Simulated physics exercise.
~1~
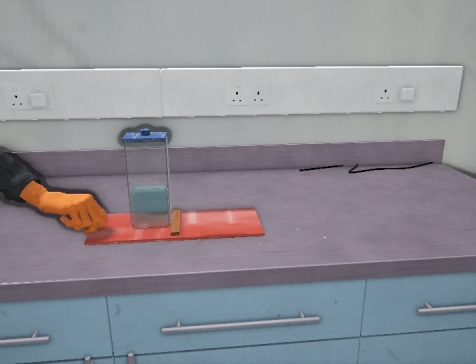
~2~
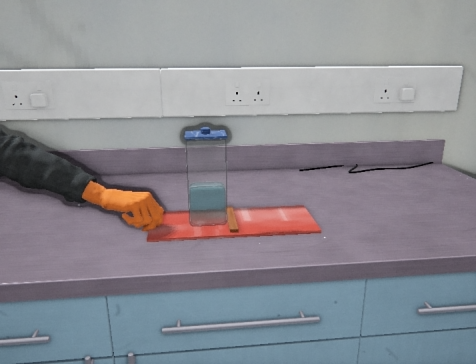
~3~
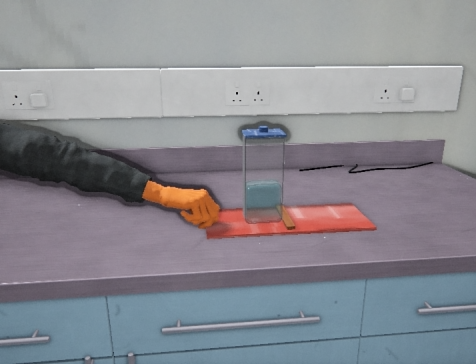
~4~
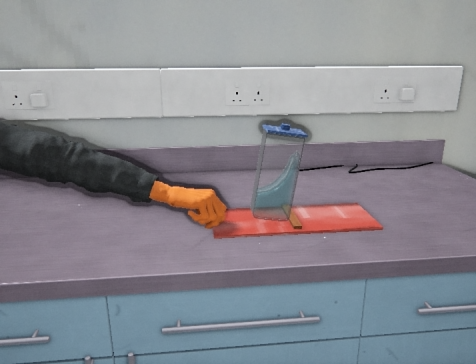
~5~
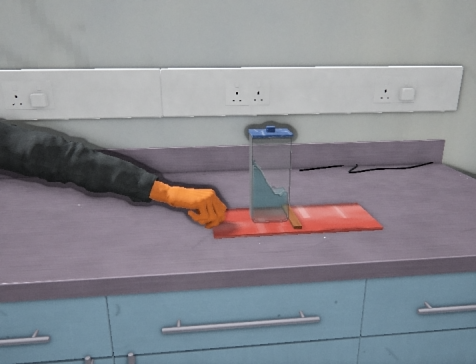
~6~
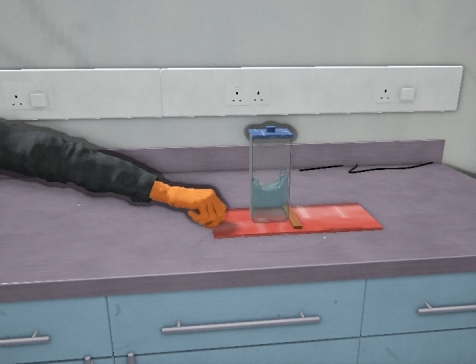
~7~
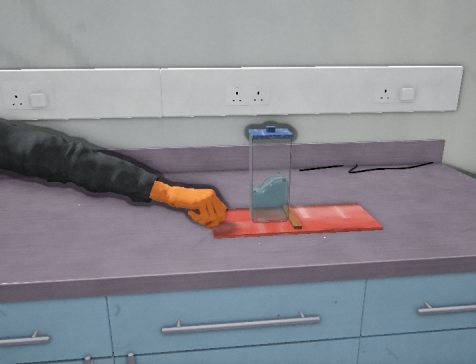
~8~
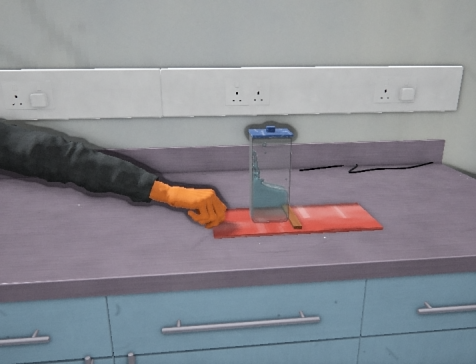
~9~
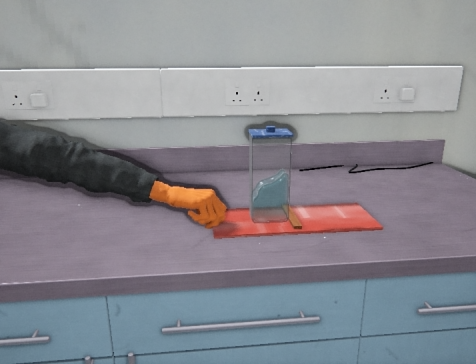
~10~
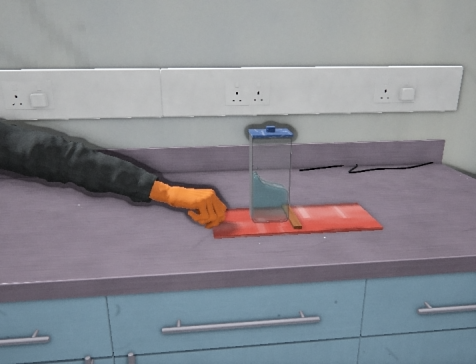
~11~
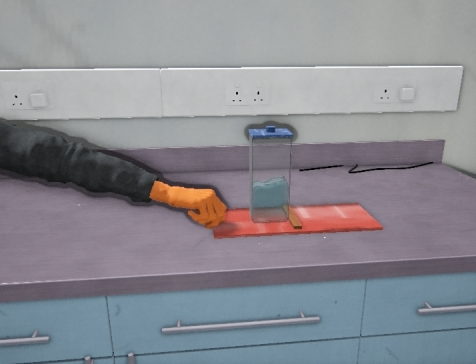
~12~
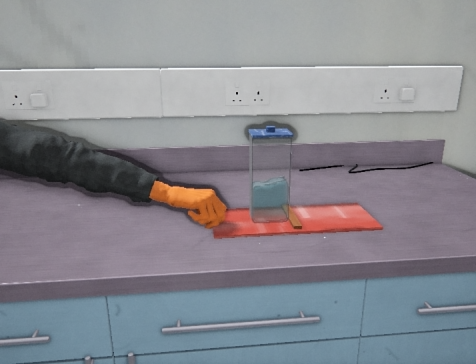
A gloved hand slides a red board right and stops; the bottle tips, then settles upright.
